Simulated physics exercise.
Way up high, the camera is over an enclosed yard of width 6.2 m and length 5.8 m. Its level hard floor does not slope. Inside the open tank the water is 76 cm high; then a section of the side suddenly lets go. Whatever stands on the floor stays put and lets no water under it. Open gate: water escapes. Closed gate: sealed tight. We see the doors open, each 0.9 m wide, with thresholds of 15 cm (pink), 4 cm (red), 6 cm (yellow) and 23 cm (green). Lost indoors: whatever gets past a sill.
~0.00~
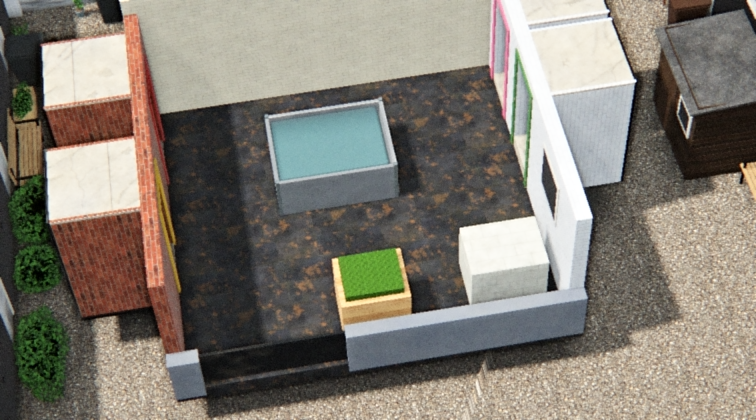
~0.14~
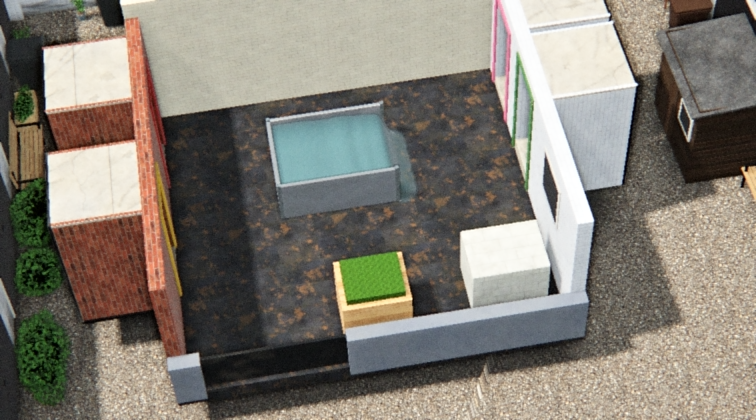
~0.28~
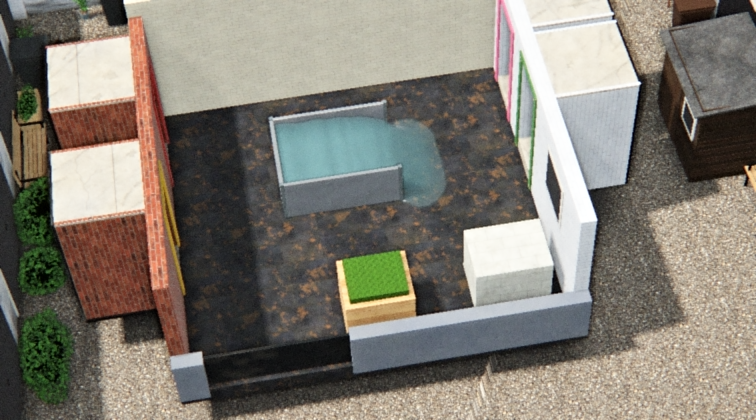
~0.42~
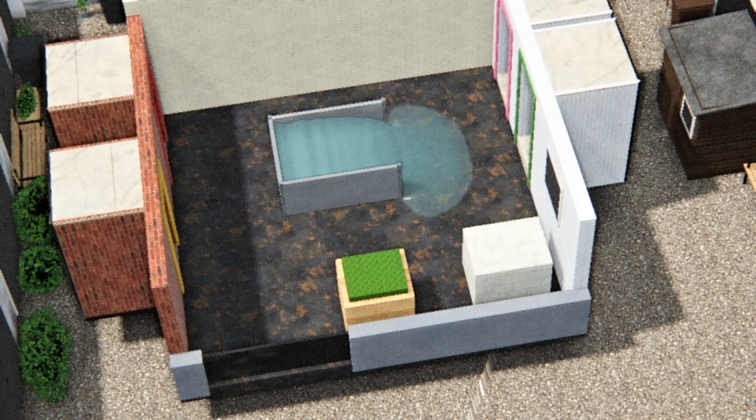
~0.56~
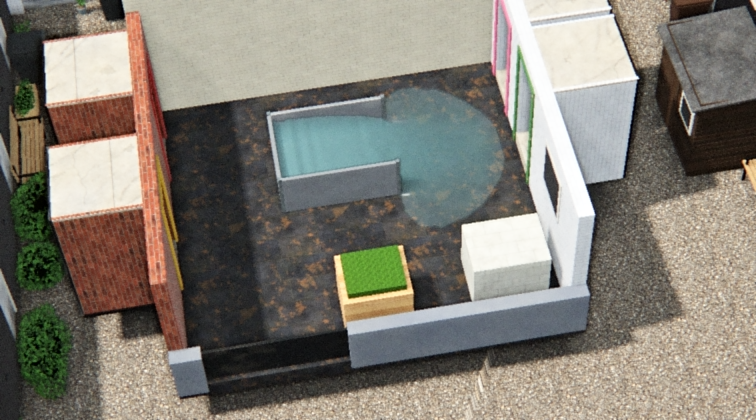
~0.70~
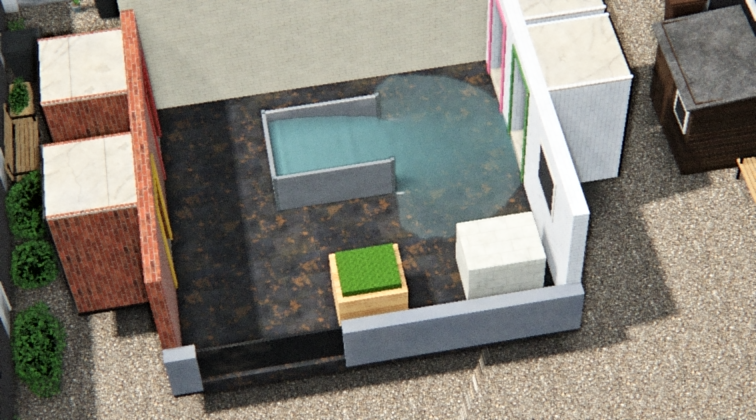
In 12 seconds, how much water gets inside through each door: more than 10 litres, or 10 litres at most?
One by one: Pink door: Surplus, red door: Surplus, yellow door: Surplus, green door: Surplus.
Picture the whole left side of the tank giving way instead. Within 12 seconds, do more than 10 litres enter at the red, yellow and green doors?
At red the amount is higher than the mark, at yellow it is higher than the mark, and at green it is beneath the mark.
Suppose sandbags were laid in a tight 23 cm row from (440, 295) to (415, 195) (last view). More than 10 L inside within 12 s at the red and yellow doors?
Result: Red door beyond the limit; yellow door inside the limit.
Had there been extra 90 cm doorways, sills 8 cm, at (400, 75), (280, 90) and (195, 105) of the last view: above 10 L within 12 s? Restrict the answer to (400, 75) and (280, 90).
The first doorway goes beyond and the second stays inside.
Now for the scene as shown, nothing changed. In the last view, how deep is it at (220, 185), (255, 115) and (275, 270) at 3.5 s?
Spot one 0 cm, spot two 1 cm, spot three 0 cm.
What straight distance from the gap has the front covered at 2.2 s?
About 4.4 m.
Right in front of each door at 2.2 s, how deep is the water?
Depths: Pink door 31 cm, red door 0 cm, yellow door 0 cm, green door 32 cm.
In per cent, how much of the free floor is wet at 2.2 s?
Close to 30 in a hundred.
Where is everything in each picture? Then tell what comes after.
Still water, 76 cm deep, in the open tank at (330, 144), in the first frame.
The front is at a hidden place, 0.8 m from the gap at (388, 156); 0.4 m2 of floor is under water; 76 cm left at the back of the open tank, in the second frame.
Water pours out at (391, 157) and has run 1.1 m, to (415, 124); typically 13 cm deep outside, 76 cm at the open tank's back, in the third frame.
Water pours out at (390, 156) and has run 1.4 m, to (439, 116); typically 10 cm deep outside, 73 cm at the open tank's back, in the fourth frame.
Water pours out at (389, 153) and has run 2.0 m, to (489, 125); typically 7 cm deep outside, 64 cm at the open tank's back, in the fifth frame.
Water pours out at (384, 152) and has run 2.4 m, to (499, 103); typically 6 cm deep outside, 65 cm at the open tank's back, in the sixth frame.
After 1.4 s water covers 30 % of the floor and is deepest (42 cm) near (511, 145); pink door 28 cm at the sill, 17 L in, red door not reached, yellow door not reached, green door 40 cm at the sill, 39 L in.
After 2.2 s water covers 30 % of the floor and is deepest (41 cm) near (562, 310); pink door 31 cm at the sill, 72 L in, red door not reached, yellow door not reached, green door 32 cm at the sill, 94 L in.
After 3.5 s water covers 55 % of the floor and is deepest (28 cm) near (562, 310); pink door 20 cm at the sill, 129 L in, red door not reached, yellow door not reached, green door 18 cm at the sill, 112 L in.
After 7.0 s water covers 95 % of the floor and is deepest (13 cm) near (170, 223); pink door 7 cm at the sill, 137 L in, red door 10 cm at the sill, 61 L in, yellow door 10 cm at the sill, 7 L in, green door 8 cm at the sill, 113 L in.
After 12.0 s water covers 100 % of the floor and is deepest (10 cm) near (326, 321); pink door 4 cm at the sill, 137 L in, red door 7 cm at the sill, 104 L in, yellow door 8 cm at the sill, 41 L in, green door 4 cm at the sill, 113 L in.
